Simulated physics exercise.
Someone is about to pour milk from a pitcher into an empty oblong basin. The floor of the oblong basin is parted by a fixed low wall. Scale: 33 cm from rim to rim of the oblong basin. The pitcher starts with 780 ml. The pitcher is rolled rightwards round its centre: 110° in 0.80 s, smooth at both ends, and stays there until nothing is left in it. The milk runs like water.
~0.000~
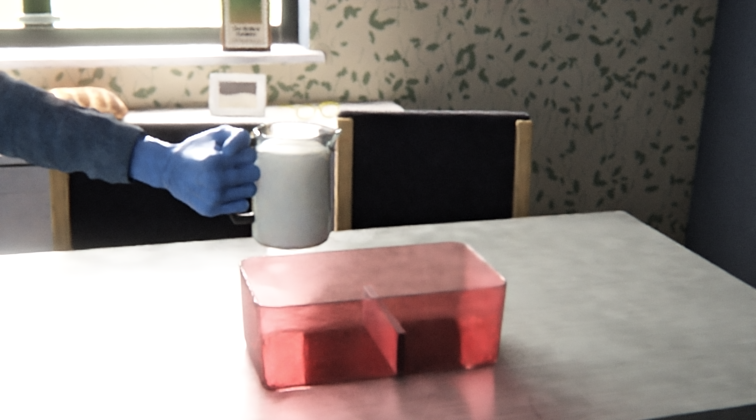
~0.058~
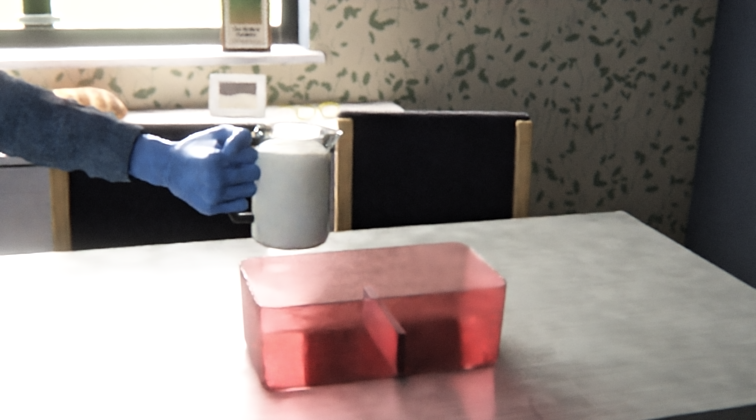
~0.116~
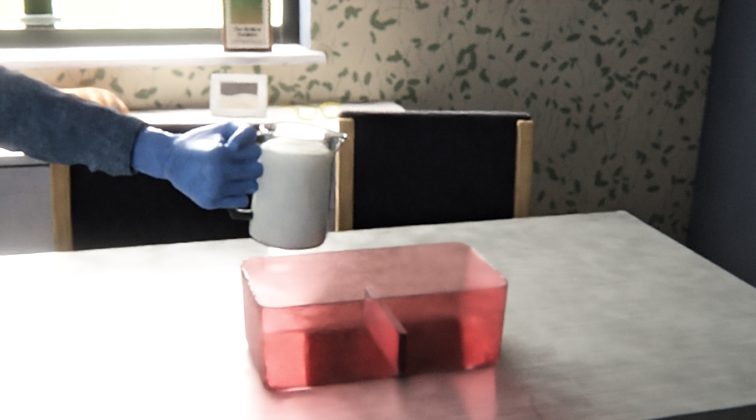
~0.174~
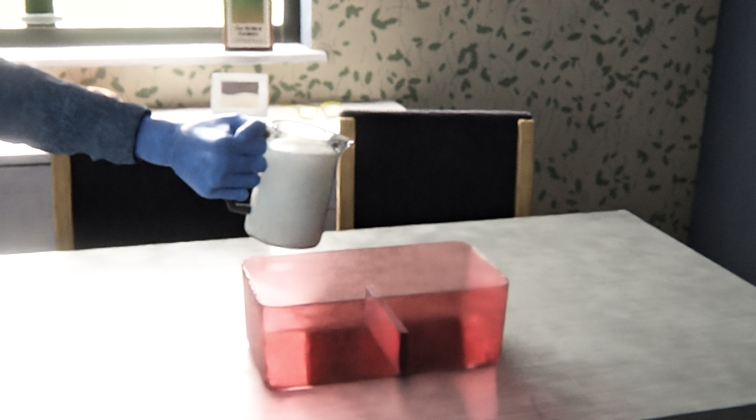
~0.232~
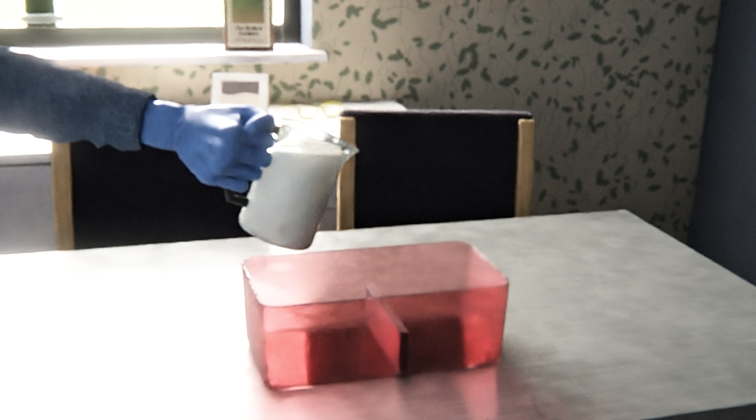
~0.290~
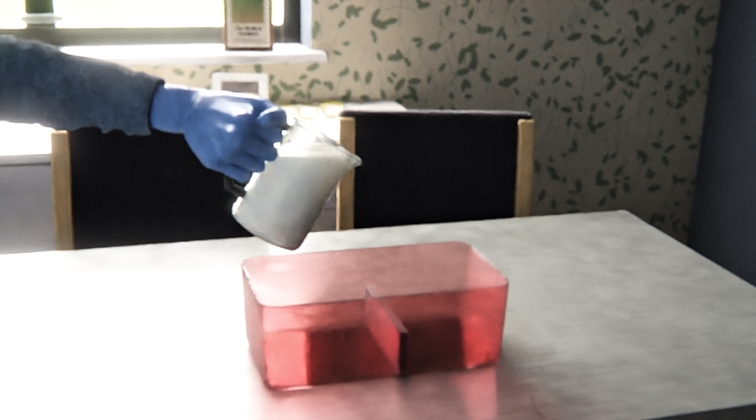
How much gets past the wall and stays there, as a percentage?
About 64 per cent.
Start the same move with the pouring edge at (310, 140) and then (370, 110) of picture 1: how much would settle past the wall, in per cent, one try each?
First 0, then 95 per cent.
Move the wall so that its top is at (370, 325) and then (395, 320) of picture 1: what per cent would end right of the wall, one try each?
In turn about 90 and 50 per cent.
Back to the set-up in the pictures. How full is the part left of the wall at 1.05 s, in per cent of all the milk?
About 30 per cent.
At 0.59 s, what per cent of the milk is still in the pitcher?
About 70 per cent.
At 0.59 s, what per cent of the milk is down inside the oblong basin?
About 12 per cent.
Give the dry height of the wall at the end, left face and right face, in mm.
Left about 50 mm, right about 36 mm.
Then, 0.59 s in, the tilt is 93° and 71 per cent is still to pour, 0 is left of the wall and 12 right of it.
Then, 0.81 s in, the tilt is 110° and 22 per cent is still to pour, 15 is left of the wall and 46 right of it.
Then, 1.05 s in, the tilt is 110° and 3 per cent is still to pour, 29 is left of the wall and 64 right of it.
Then, 1.30 s in, the tilt is 110° and 0 per cent is still to pour, 34 is left of the wall and 64 right of it.
Finally, 35 per cent lies left of the wall, 64 right of it and 1 outside.
